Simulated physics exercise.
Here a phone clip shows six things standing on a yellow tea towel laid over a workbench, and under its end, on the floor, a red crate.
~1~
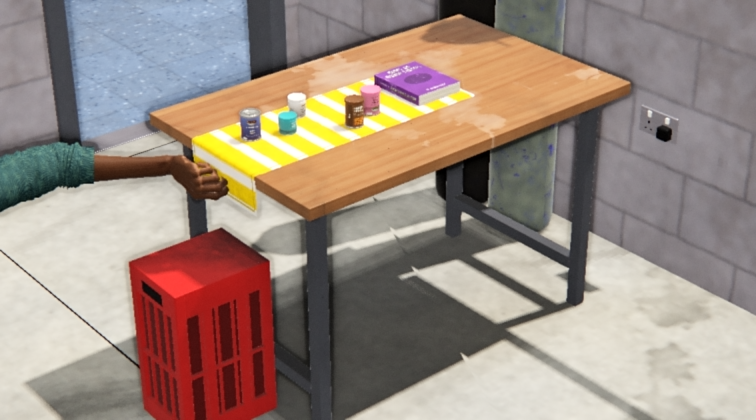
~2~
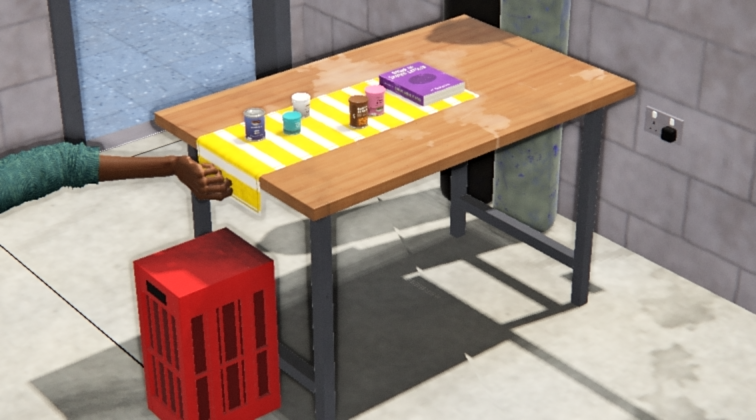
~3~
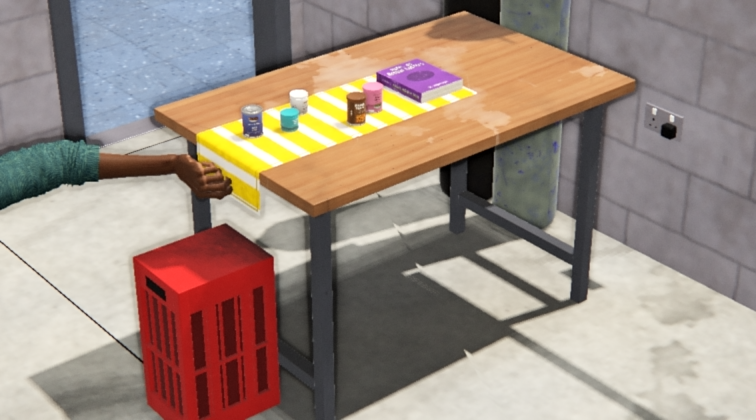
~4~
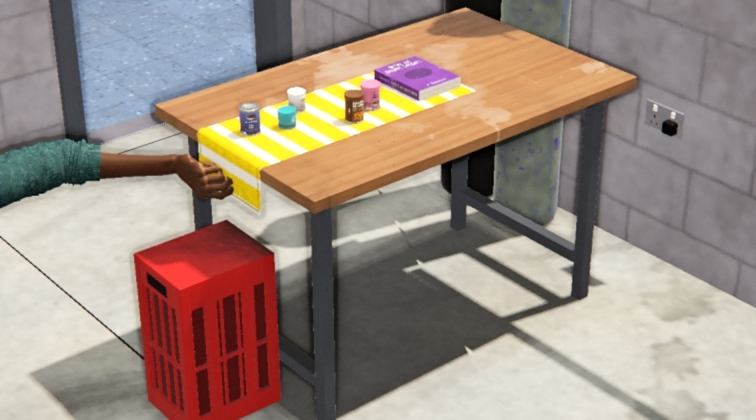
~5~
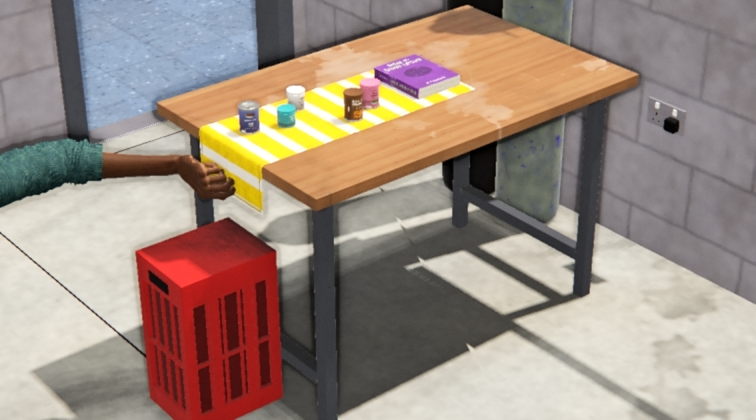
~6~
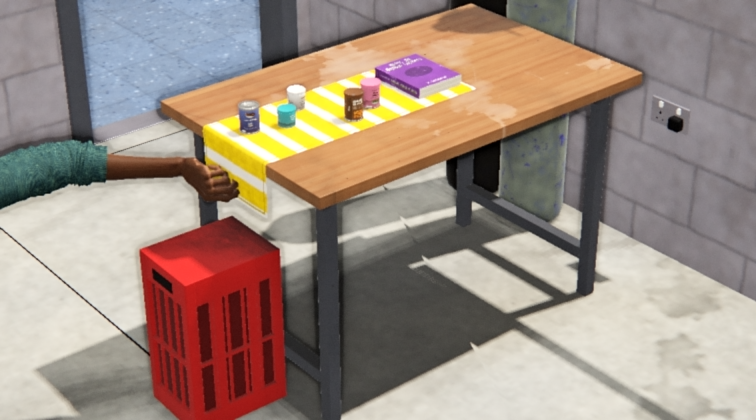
A hand slowly pulls the yellow striped towel slightly down over the table's left end, its items shifting along.
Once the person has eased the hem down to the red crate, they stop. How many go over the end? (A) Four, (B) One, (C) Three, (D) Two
B.
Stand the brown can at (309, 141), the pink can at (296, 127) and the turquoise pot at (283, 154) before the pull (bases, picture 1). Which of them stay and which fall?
Outcome: Brown can stays aboard, pink can stays aboard, turquoise pot falls away.
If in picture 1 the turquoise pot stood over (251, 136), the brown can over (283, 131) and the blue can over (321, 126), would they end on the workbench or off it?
Short version: Turquoise pot drops, brown can stays, blue can stays.
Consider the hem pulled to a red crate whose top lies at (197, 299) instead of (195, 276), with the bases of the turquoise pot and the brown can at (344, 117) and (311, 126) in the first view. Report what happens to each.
In the end the turquoise pot is still on top and the brown can is still on top.
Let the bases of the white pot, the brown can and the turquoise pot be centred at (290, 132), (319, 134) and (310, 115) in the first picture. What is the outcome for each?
White pot: Safe. Brown can: Safe. Turquoise pot: Safe.
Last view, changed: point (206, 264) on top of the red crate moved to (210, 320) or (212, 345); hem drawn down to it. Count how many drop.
The count comes out 3 and 4.
Early on, hem near (237, 213); all still up.
Midway, hem on the crate; blue can gone.
Finally, hem on the crate; blue can gone. The count of fallen things is one.
